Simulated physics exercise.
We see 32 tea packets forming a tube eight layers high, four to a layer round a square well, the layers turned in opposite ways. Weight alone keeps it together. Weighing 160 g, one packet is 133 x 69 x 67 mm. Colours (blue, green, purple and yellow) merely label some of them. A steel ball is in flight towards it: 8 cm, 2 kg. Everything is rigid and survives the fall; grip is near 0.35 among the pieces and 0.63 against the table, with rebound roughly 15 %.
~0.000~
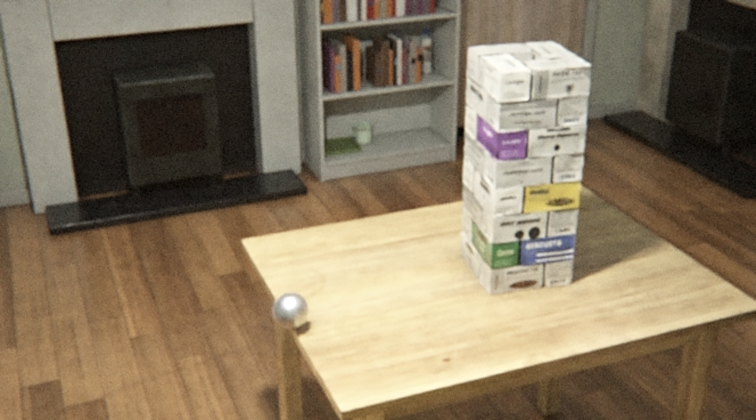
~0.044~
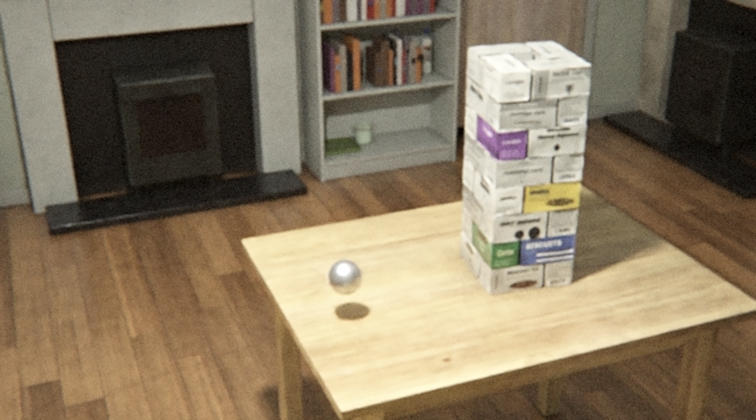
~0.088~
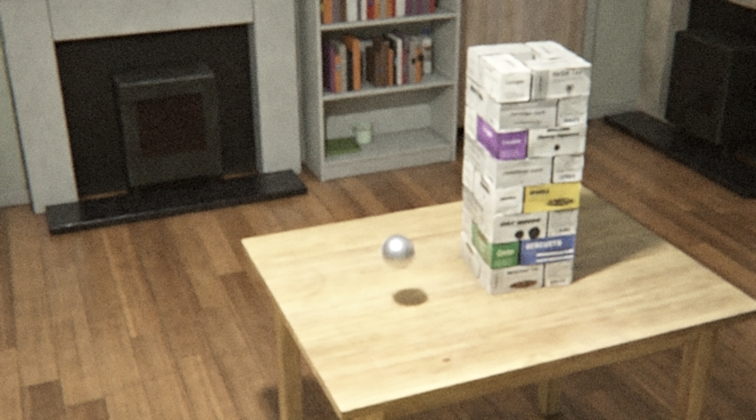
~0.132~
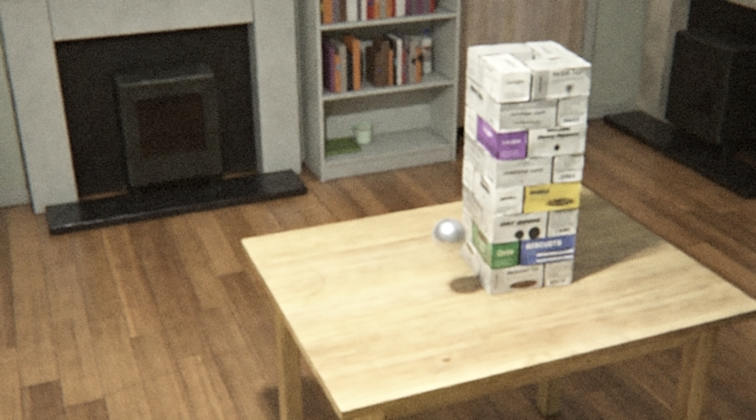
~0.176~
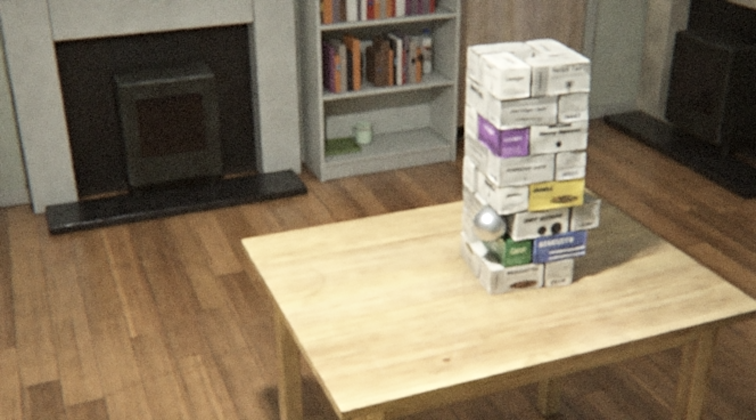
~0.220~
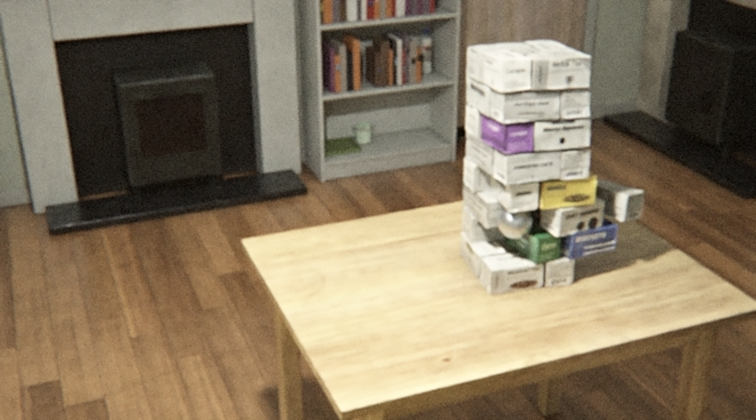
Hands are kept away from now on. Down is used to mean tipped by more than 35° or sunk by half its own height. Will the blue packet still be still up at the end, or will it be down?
The blue packet loses its position.
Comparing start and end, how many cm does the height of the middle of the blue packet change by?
About 82 cm lower.
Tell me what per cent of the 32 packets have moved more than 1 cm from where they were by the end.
The share is 90 %.
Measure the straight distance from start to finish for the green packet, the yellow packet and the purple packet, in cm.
Displacements: Green = 34, yellow = 42, purple = 120 (cm).
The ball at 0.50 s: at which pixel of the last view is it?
Around (619, 260).
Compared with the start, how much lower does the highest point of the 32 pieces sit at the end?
By about 34 cm, start to end.
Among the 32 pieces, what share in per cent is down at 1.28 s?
By then, 80 per cent.
After 0.50 s, ball still moving; 5 of the 32 packets down; blue packet 7 cm lower; yellow packet leaning 36°, 12 cm lower.
After 0.80 s, ball still moving; 25 of the 32 packets down; blue packet leaning 17°, 7 cm lower; purple packet leaning 66°, 27 cm lower.
After 1.28 s, ball still moving; 25 of the 32 packets down; blue packet on its side; purple packet leaning 19°, 61 cm lower.
At rest (2.2 s), ball rolling away; 25 of the 32 packets down; blue packet on its side; purple packet on its side; yellow packet 20 cm lower.
